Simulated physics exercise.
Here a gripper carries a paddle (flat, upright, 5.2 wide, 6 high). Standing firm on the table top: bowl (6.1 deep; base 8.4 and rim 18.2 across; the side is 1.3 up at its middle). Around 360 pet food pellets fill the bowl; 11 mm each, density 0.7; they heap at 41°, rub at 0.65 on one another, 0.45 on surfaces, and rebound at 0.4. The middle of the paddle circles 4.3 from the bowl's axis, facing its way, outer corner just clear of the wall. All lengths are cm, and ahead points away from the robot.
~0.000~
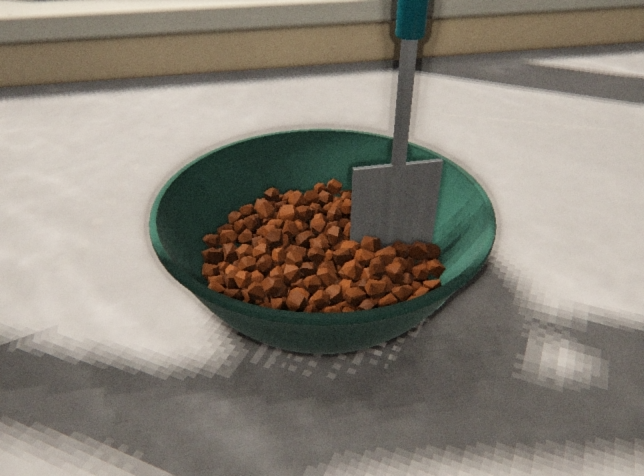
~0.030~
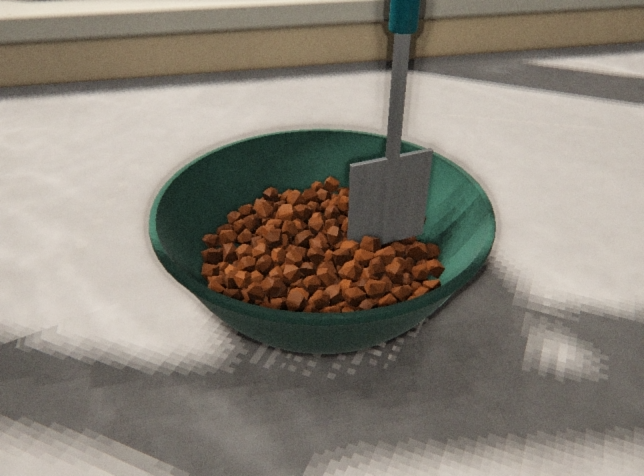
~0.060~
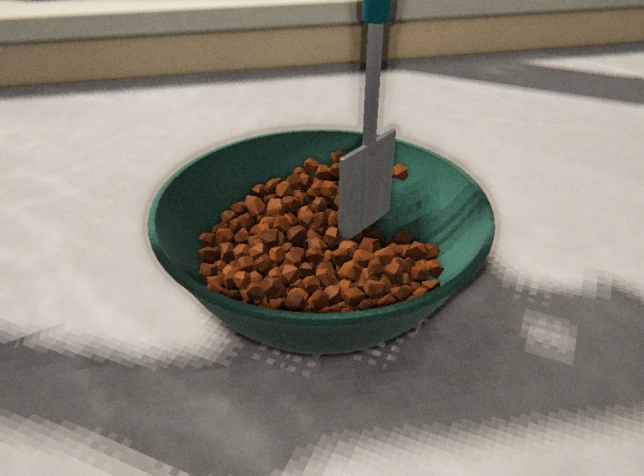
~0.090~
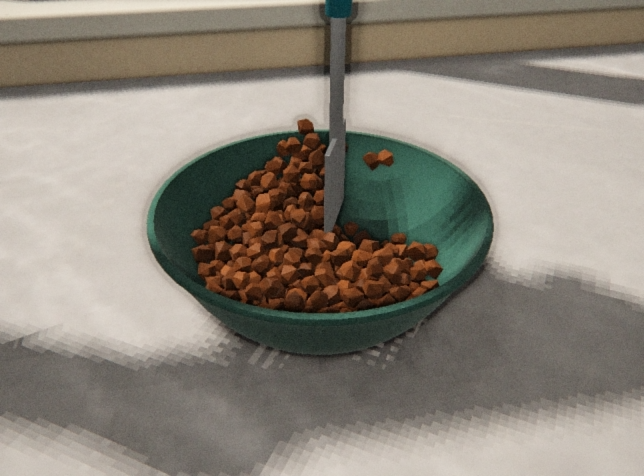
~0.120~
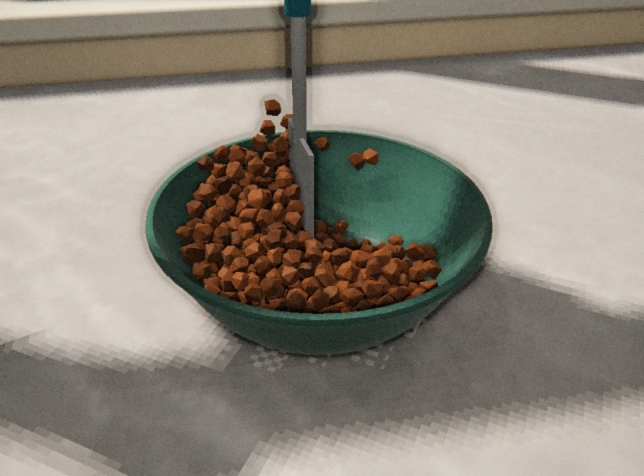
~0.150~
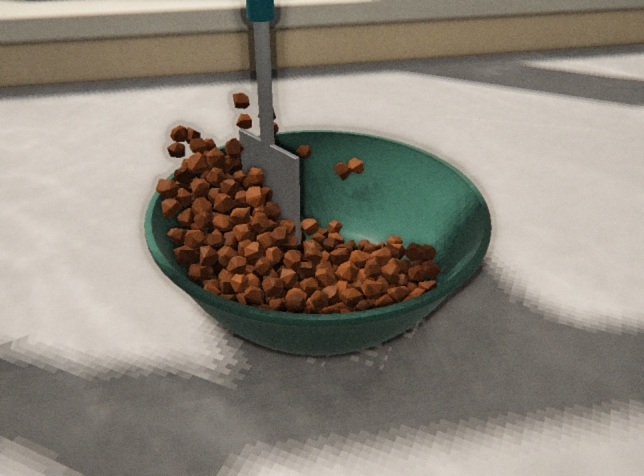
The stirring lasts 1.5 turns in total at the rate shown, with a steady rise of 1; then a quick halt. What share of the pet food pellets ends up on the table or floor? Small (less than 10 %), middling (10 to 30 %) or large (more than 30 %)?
On the table or floor the share is large, more than 30 %.
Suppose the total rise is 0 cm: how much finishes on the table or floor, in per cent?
About 50 per cent.
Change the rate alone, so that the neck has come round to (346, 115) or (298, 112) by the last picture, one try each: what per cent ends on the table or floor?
Some 15 and 35 per cent.
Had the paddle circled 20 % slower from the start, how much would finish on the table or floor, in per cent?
In that case some 35 per cent.
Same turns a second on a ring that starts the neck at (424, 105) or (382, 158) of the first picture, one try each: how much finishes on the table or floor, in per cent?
Some 0 and 30 per cent.
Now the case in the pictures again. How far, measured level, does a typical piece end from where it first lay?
Some 12 cm.
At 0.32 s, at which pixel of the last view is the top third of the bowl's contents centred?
Around (408, 267).
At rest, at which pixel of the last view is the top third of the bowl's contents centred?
Near (281, 282).
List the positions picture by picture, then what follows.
In the first picture, the paddle neck at (401, 139), 0° round; upper third of the load around (319, 242), from x 210 to 435, top at y 190; 359 in the bowl.
In the second picture, the paddle neck at (395, 132), 11° round; upper third of the load around (317, 238), from x 210 to 435, top at y 185.
In the third picture, the paddle neck at (371, 119), 37° round; upper third of the load around (301, 221), from x 205 to 435, top at y 160.
In the fourth picture, the paddle neck at (336, 112), 65° round; upper third of the load around (289, 212), from x 200 to 430, top at y 125.
In the fifth picture, the paddle neck at (300, 112), 94° round; upper third of the load around (260, 203), from x 185 to 430, top at y 105; 358 in the bowl, 1 in flight or on the tool.
In the sixth picture, the paddle neck at (266, 119), 122° round; upper third of the load around (232, 204), from x 170 to 430, top at y 100; 358 in the bowl, 1 in flight or on the tool.
After 0.32 s, 281° round, highest piece 10 above the table; 286 in the bowl, 21 on the table or floor, 52 in flight or on the tool.
After 0.49 s, 81° round, highest piece 10 above the table; 226 in the bowl, 98 on the table or floor, 35 in flight or on the tool.
After 0.78 s, 180° round, highest piece 7 above the table; 203 in the bowl, 156 on the table or floor.
After 1.48 s, 180° round, highest piece 7 above the table; 203 in the bowl, 156 on the table or floor.
In the end, 203 in the bowl, 156 on the table or floor. That is 43 % on the table or floor.
